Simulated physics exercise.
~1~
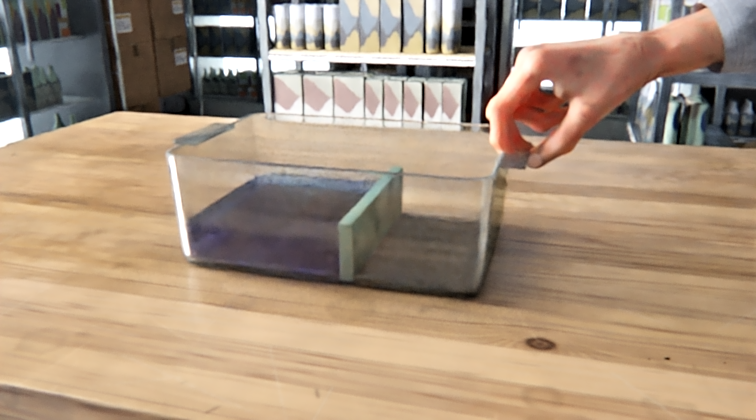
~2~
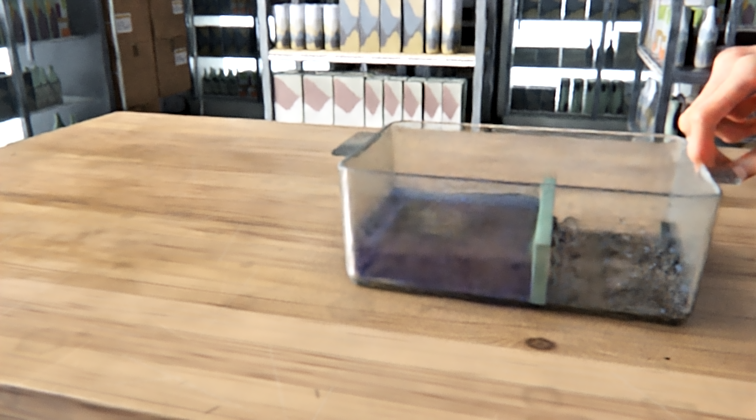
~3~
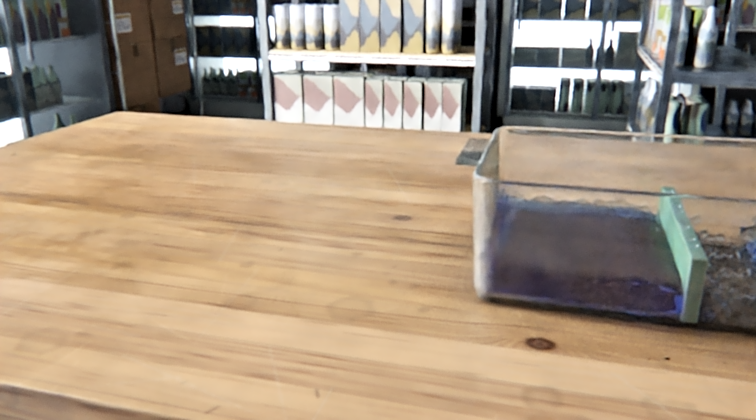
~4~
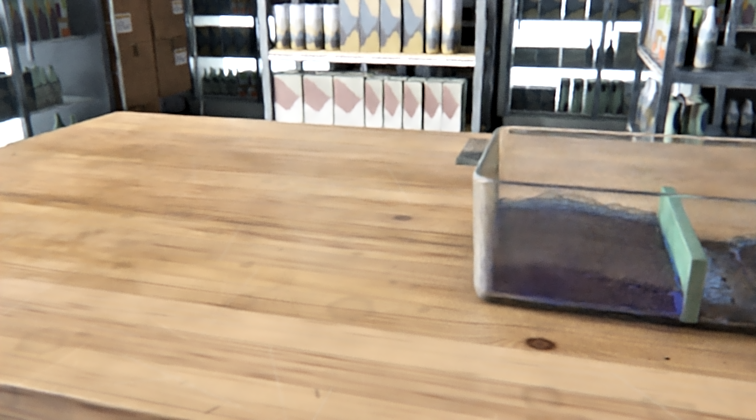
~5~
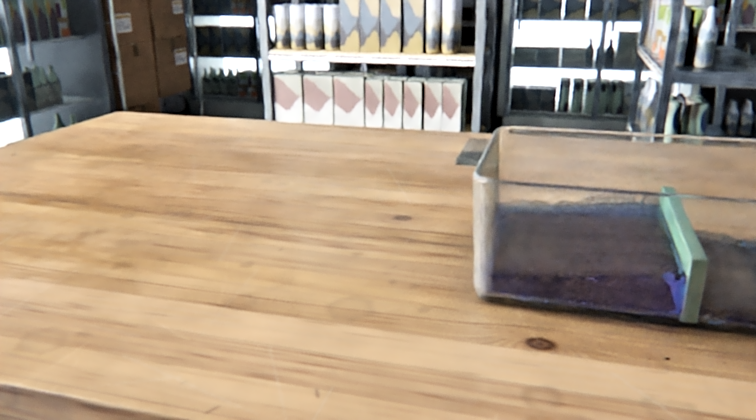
In a shop or storeroom, a still camera looks slightly down across a wooden table, with shelves of bottles and boxes behind it. A clear glass food box sits on the table, split by a pale green upright divider, with dark purplish liquid in its left half. A hand from the right grips the box's right edge and draws it rightwards, and the liquid stirs as it moves. The box slides on until its right end passes out of view, then stops. The liquid settles, most of it still left of the divider, with a little on the right.
